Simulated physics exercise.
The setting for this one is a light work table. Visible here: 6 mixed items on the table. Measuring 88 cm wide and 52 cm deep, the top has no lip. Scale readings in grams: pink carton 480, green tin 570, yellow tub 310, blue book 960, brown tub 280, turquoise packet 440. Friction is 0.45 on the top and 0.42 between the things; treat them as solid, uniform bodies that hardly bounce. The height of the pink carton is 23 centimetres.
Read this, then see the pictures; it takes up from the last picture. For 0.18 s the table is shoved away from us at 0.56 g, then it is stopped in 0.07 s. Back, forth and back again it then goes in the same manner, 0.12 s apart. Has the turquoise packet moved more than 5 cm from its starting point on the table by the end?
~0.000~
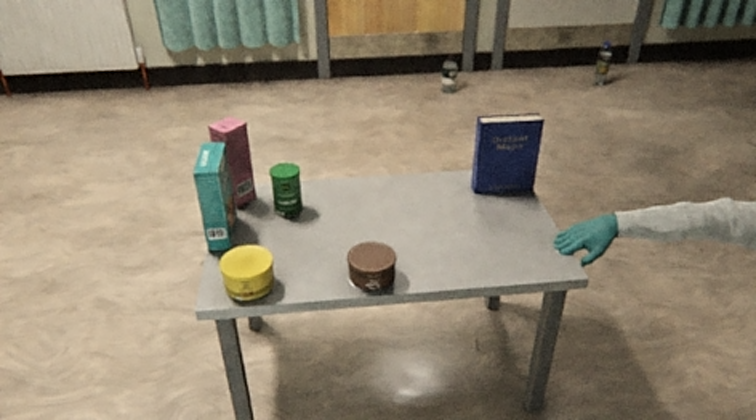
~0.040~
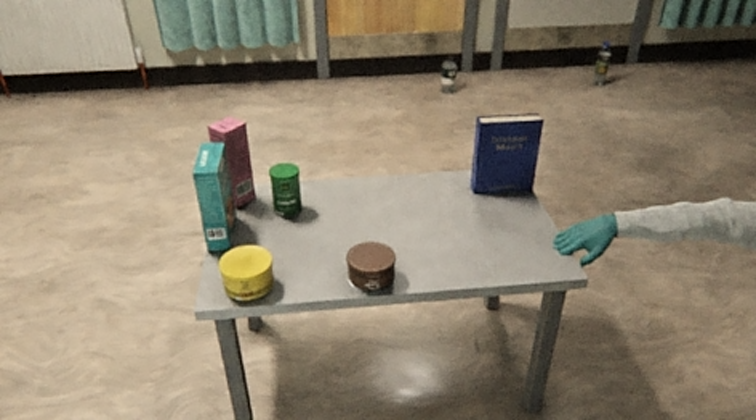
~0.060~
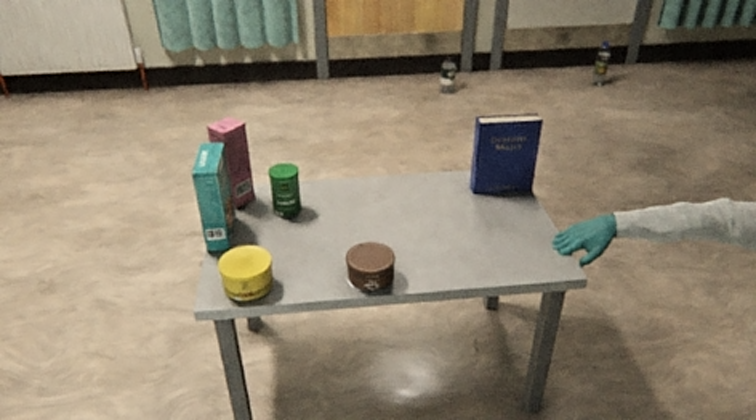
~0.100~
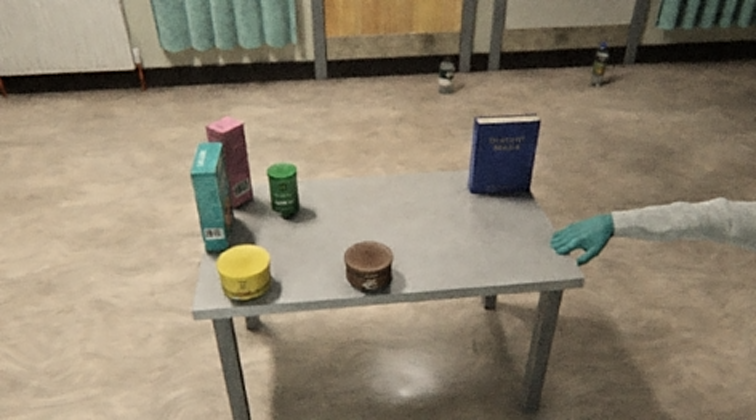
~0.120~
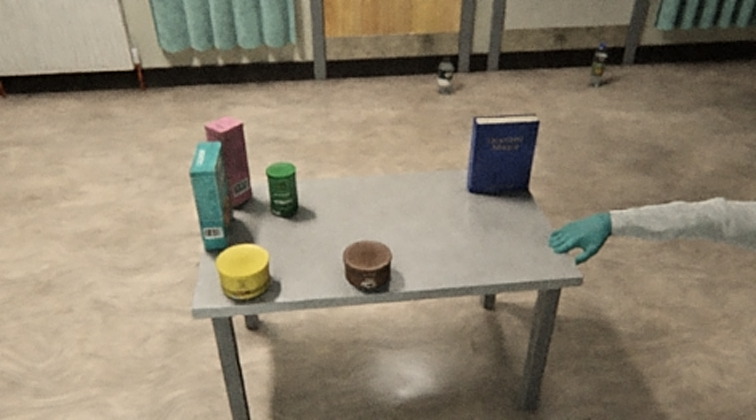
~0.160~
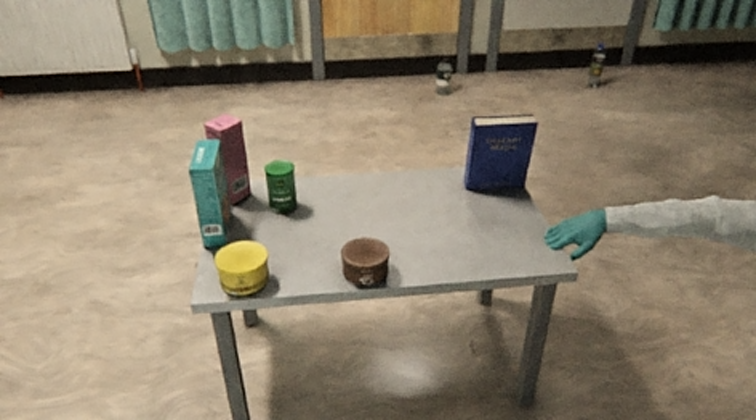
No, it has not.
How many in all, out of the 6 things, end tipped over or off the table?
That comes to 2.
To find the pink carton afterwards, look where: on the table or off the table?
When everything stops, the pink carton is out of bounds.
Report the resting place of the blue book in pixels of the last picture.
Near (507, 203).
By 0.36 s, table 12 cm from its start; turquoise packet 2 cm from its spot near (217, 170); blue book on its side; pink carton tilted 12°.
By 0.76 s, pink carton now off the table; blue book on its side.
By 0.96 s, table 7 cm from its start; turquoise packet 2 cm from its spot near (213, 189); blue book on its side.
By 1.36 s, table 3 cm from its start; turquoise packet 4 cm from its spot near (214, 184); blue book on its side; green tin 6 cm from its spot.
When it is over (2.1 s), off the table, pink carton; lying over on the table, blue book; the other 4 within 5 cm of the start. In the last view, turquoise packet near (211, 200).
